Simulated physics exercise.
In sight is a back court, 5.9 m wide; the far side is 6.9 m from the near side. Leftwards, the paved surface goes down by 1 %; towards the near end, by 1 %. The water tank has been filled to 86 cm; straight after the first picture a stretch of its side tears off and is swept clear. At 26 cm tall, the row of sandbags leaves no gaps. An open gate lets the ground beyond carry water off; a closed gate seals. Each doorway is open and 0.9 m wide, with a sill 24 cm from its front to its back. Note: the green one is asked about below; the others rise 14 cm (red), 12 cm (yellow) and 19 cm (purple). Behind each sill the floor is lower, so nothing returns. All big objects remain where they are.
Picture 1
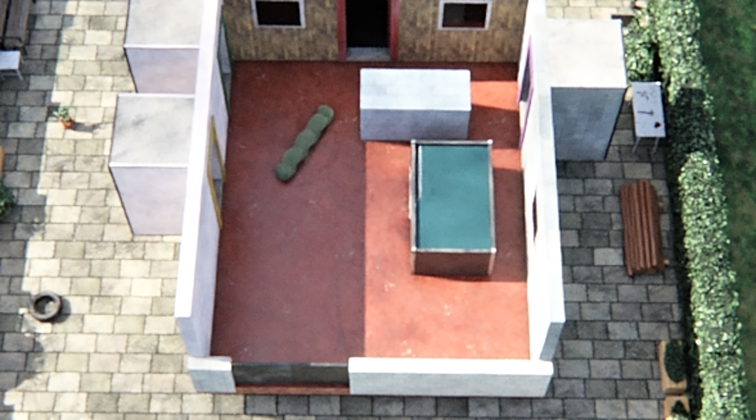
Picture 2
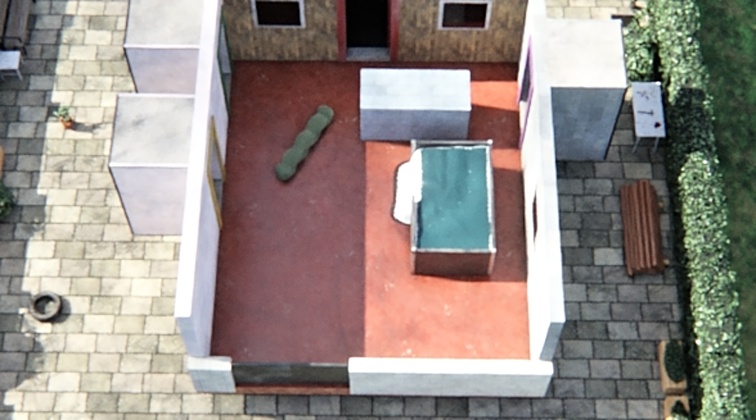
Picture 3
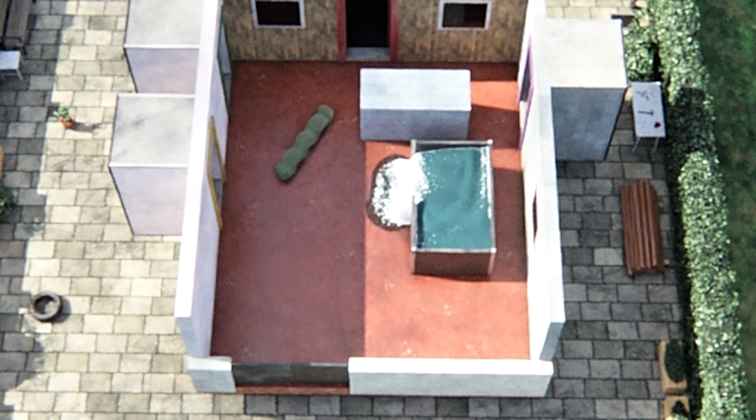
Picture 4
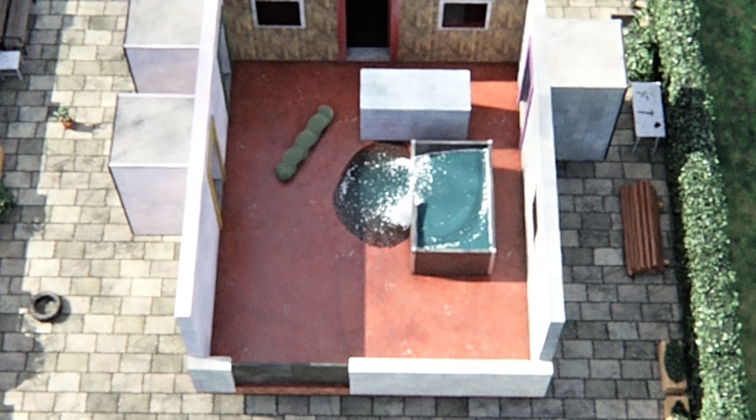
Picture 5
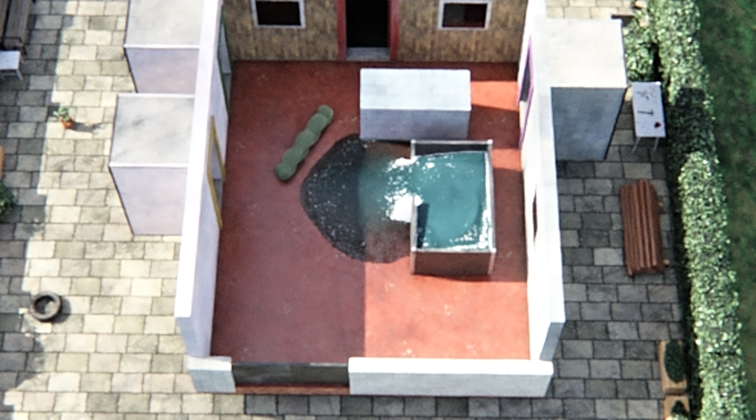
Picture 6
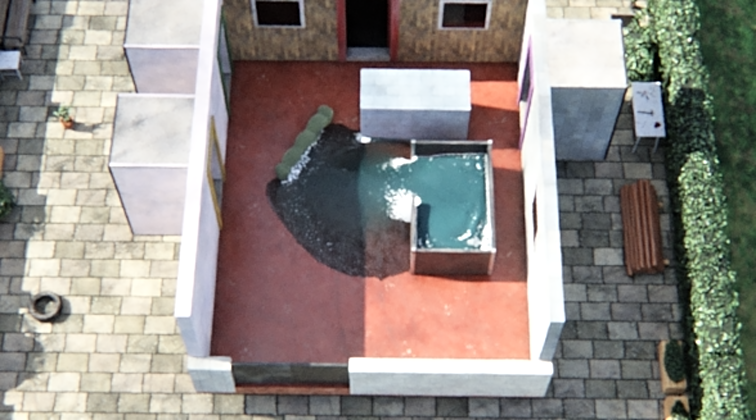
A large water tank in a red-floored walled yard burst open on its left side, and water gushed out, spreading in a widening dark pool across the floor until it touched the green sandbags.
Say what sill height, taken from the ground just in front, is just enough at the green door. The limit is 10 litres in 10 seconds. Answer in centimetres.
I would put it at 8 cm.
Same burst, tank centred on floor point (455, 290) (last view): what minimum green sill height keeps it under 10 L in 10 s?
About 10.5 centimetres.
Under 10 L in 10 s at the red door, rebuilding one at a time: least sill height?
Red door - some 11.0 centimetres.
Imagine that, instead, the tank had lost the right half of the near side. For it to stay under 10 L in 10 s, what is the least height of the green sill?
A minimum of about 10.0 cm.
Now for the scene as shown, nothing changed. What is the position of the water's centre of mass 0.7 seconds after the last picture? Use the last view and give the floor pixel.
Centre of the water: Approx. (397, 206) px.
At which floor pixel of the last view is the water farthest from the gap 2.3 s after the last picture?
Near (209, 374).
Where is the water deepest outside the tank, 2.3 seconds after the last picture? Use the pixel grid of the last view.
Around (210, 365).
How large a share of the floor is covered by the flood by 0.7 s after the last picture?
I'd say near 35 percent is wet.
Then, 0.7 s after the last picture water covers 35 % of the floor, deepest (44 cm) near (317, 145); it has not reached the green door.
Then, 2.3 s after the last picture water covers 50 % of the floor, deepest (38 cm) near (210, 365); 7 cm at the green door, 2 litres in over its 7 cm sill.
Then, 9.3 s after the last picture water covers 95 % of the floor, deepest (14 cm) near (446, 377); 7 cm at the green door, 21 litres in over its 7 cm sill.
At the green door as built, the water peaked near 10 cm, 4.1 s after the last picture.
With a sill of 7 cm, 21 litres would have come in within the 10 s; with 9.5 cm, 3 litres. So under 10 litres takes about 8 cm.
